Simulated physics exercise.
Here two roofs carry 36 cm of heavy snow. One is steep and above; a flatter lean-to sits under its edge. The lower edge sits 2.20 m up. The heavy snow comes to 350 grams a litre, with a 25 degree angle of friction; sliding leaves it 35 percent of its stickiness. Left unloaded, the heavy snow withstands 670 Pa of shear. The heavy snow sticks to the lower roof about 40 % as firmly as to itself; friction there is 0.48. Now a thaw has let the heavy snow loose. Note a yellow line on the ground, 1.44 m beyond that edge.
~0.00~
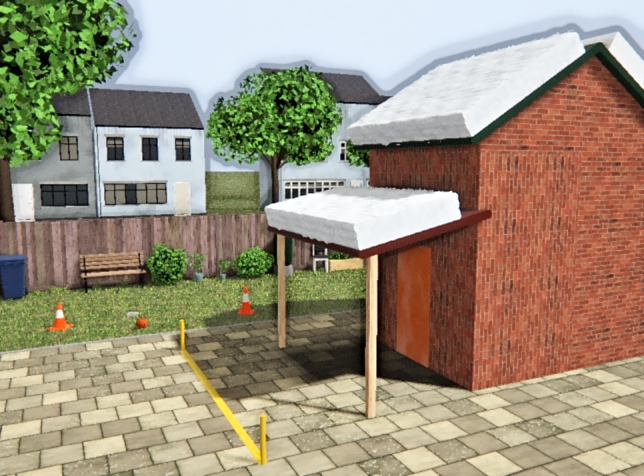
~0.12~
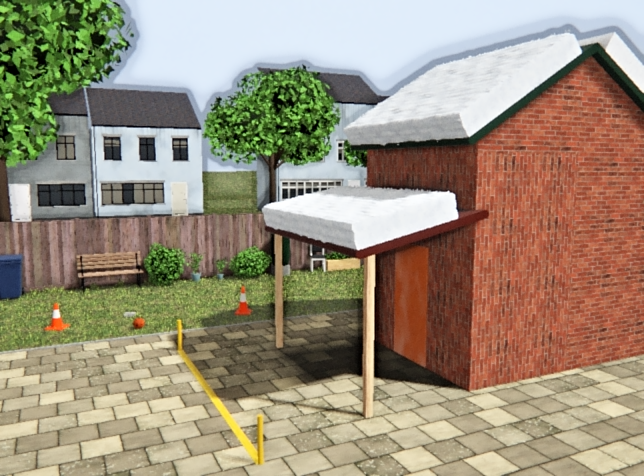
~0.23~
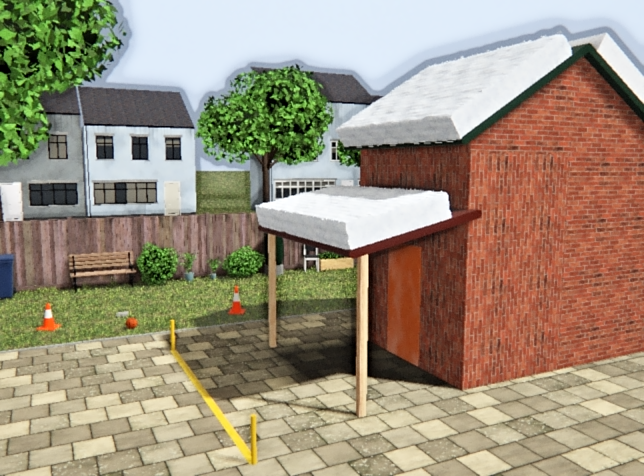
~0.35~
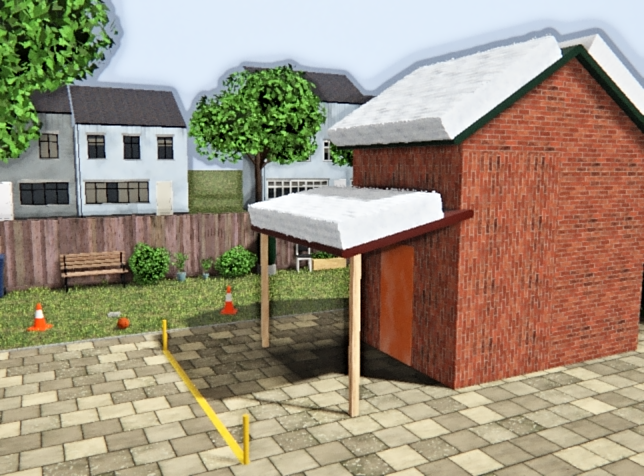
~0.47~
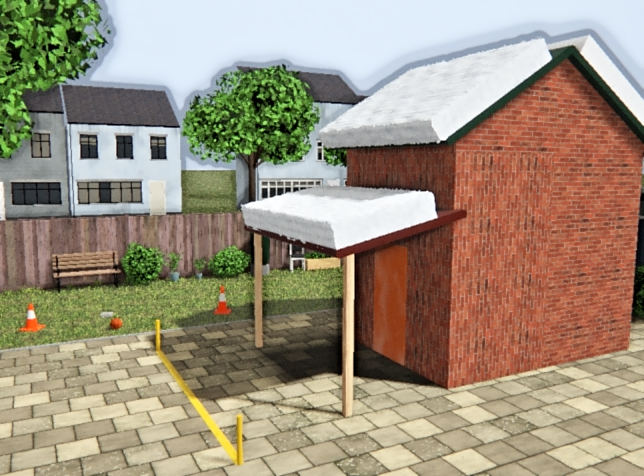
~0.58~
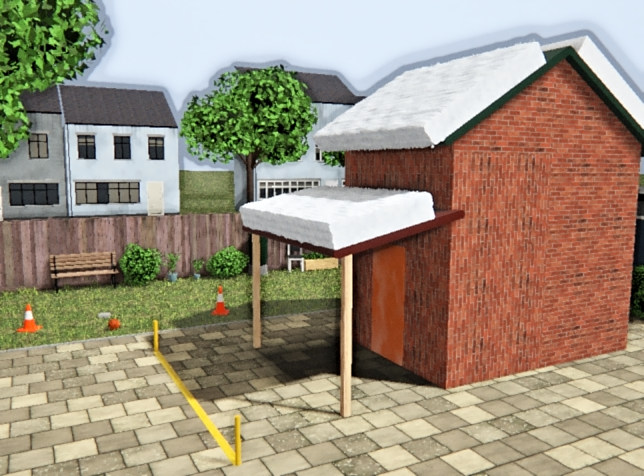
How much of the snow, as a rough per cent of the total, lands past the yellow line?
The snow past the yellow line makes up roughly 8 percent of the total.
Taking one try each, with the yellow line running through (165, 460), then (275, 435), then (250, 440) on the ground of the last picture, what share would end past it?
First try around 1 per cent, second around 22 per cent, third around 16 per cent.
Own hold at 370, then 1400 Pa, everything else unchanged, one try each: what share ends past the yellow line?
Respectively 25 % and 0 %.
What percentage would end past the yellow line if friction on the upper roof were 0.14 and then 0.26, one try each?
First some 30 %, after that some 25 %.
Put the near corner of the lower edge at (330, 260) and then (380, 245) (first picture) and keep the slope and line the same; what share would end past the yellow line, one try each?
The first try gives 3 percent and the second gives 18 percent.
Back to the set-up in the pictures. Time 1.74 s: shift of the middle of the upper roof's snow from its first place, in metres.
About 1.8 m.
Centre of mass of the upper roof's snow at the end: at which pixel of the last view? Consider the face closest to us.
It sits close to (325, 304).
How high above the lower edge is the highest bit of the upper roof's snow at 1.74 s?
About 1.8 m.
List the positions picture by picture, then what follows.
Foremost bit of the heavy snow at (470, 114), in the first picture.
Foremost bit of the heavy snow at (467, 126), its middle shifted 8 mm, in the second picture.
Foremost bit of the heavy snow at (459, 116), its middle shifted 3.3 cm, 1 % of it past the upper edge, in one piece, in the third picture.
Foremost bit of the heavy snow at (449, 118), its middle shifted 7.6 cm, 3 % of it past the upper edge, in one piece, in the fourth picture.
Foremost bit of the heavy snow at (439, 120), its middle shifted 14 cm, 6 % of it past the upper edge, in one piece, in the fifth picture.
Foremost bit of the heavy snow at (433, 123), its middle shifted 22 cm, 9 % of it past the upper edge, in one piece, in the sixth picture.
After 1.12 s, none is below the lower edge and 0 % is past the line.
After 1.74 s, none is below the lower edge and 0 % is past the line.
After 2.37 s, 4 % is below the lower edge and 0 % is past the line.
After 3.00 s, 35 % is below the lower edge and 4 % is past the line.
After 4.60 s, 39 % is below the lower edge and 8 % is past the line.
